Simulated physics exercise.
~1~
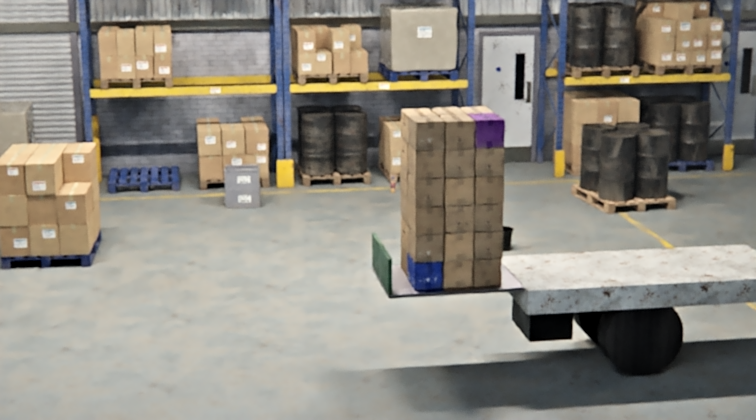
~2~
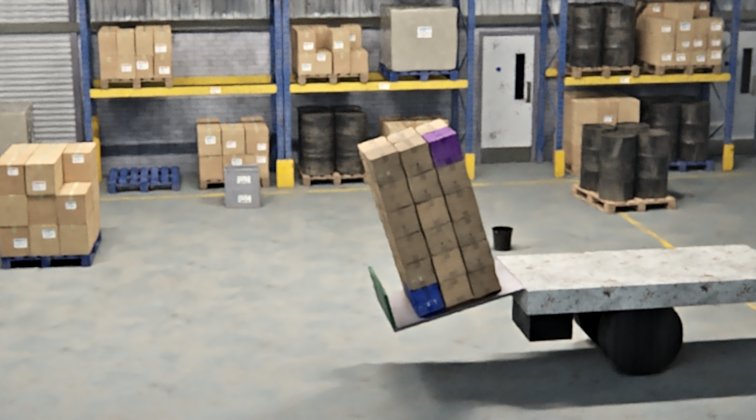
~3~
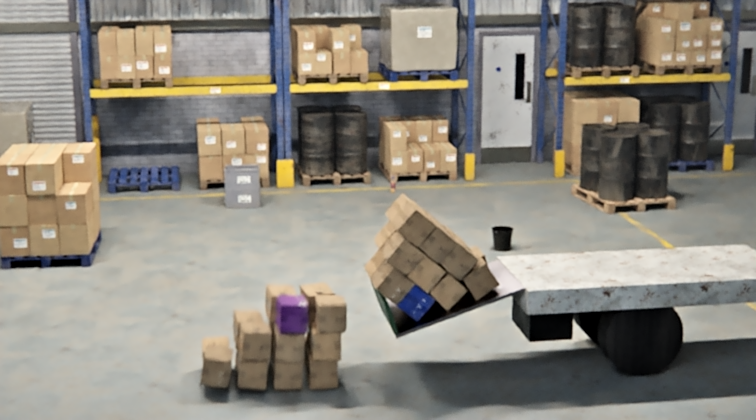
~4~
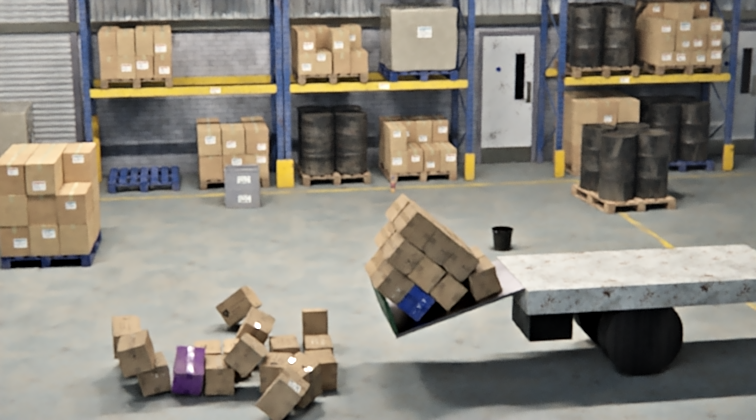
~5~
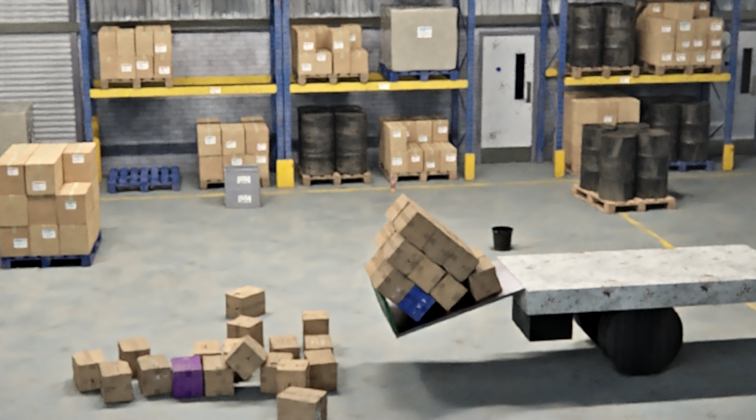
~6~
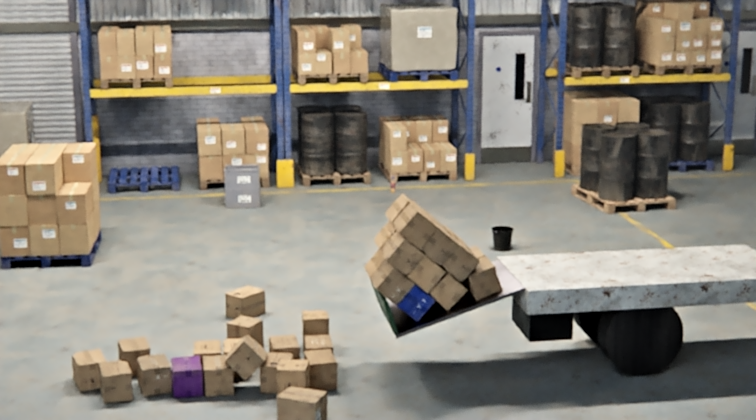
Stacked cartons on a tilting truck flap leaning left, many tumbling and scattering across the warehouse floor, the rest staying heaped aboard.
